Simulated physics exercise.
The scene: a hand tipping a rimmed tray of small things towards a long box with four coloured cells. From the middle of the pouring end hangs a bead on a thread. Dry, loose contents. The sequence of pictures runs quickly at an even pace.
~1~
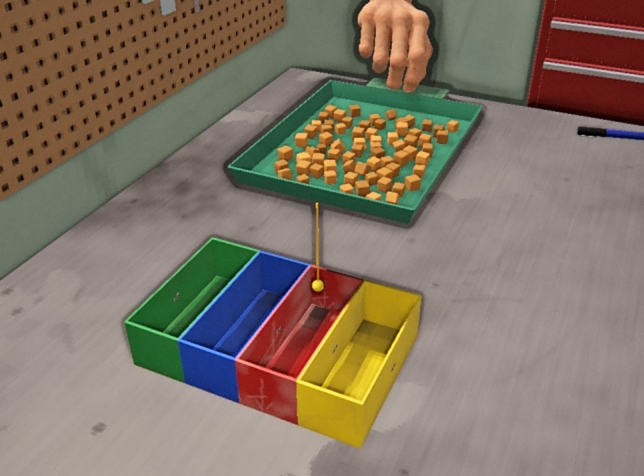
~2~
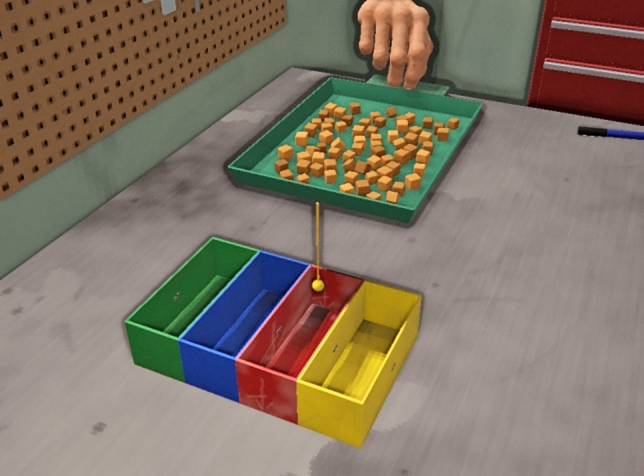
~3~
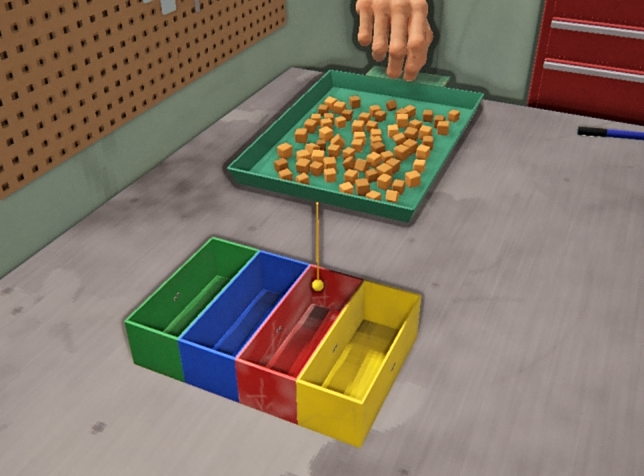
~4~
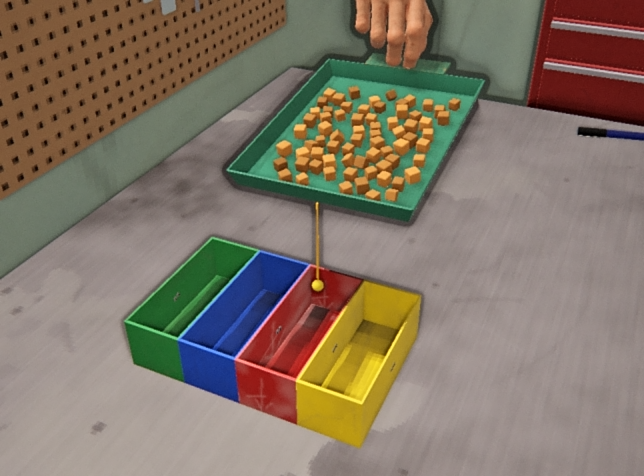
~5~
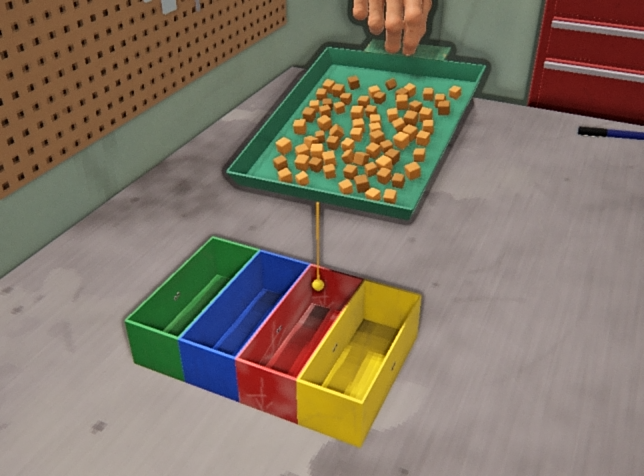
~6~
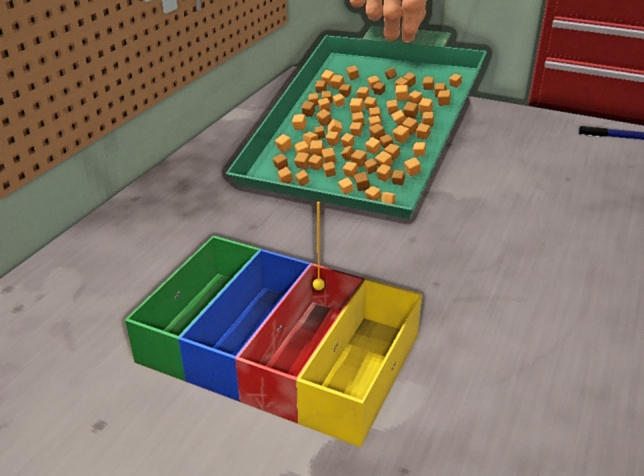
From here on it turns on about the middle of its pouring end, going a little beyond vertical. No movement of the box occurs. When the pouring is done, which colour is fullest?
Fullest: The blue cell.
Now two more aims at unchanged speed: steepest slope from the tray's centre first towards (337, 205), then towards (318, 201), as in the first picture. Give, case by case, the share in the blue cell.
In order: About 10, then 20 percent.
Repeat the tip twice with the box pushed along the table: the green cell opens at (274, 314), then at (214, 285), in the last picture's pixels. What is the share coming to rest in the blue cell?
Trial 1 near 30 percent, trial 2 near 30 percent.
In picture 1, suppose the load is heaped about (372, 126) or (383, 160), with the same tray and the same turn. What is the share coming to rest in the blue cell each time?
The first start yields 40 per cent, the second 30 per cent.
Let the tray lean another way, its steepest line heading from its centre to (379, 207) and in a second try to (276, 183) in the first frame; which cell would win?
Try 1 - that yellow cell / try 2 - that blue cell.
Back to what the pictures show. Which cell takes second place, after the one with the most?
The cell in second spot is that red cell.
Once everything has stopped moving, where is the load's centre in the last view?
The centre comes to rest near (251, 365).
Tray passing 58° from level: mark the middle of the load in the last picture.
Roughly at (313, 158).
Just after the last frame, tray tipped steeply; every one on the tray.
A moment on, tray tipped right over; almost all on the tray; just a few falling or outside the box.
Further on, tray tipped past a quarter turn; roughly a third in the blue cell; roughly a quarter in the red cell; about a tenth in the yellow cell; about a tenth in the green cell; about a tenth falling or outside the box.
When it is over, tray tipped past a quarter turn; roughly a third in the blue cell; roughly a quarter in the red cell; about a tenth in the yellow cell; about a tenth in the green cell; about a tenth outside the box.
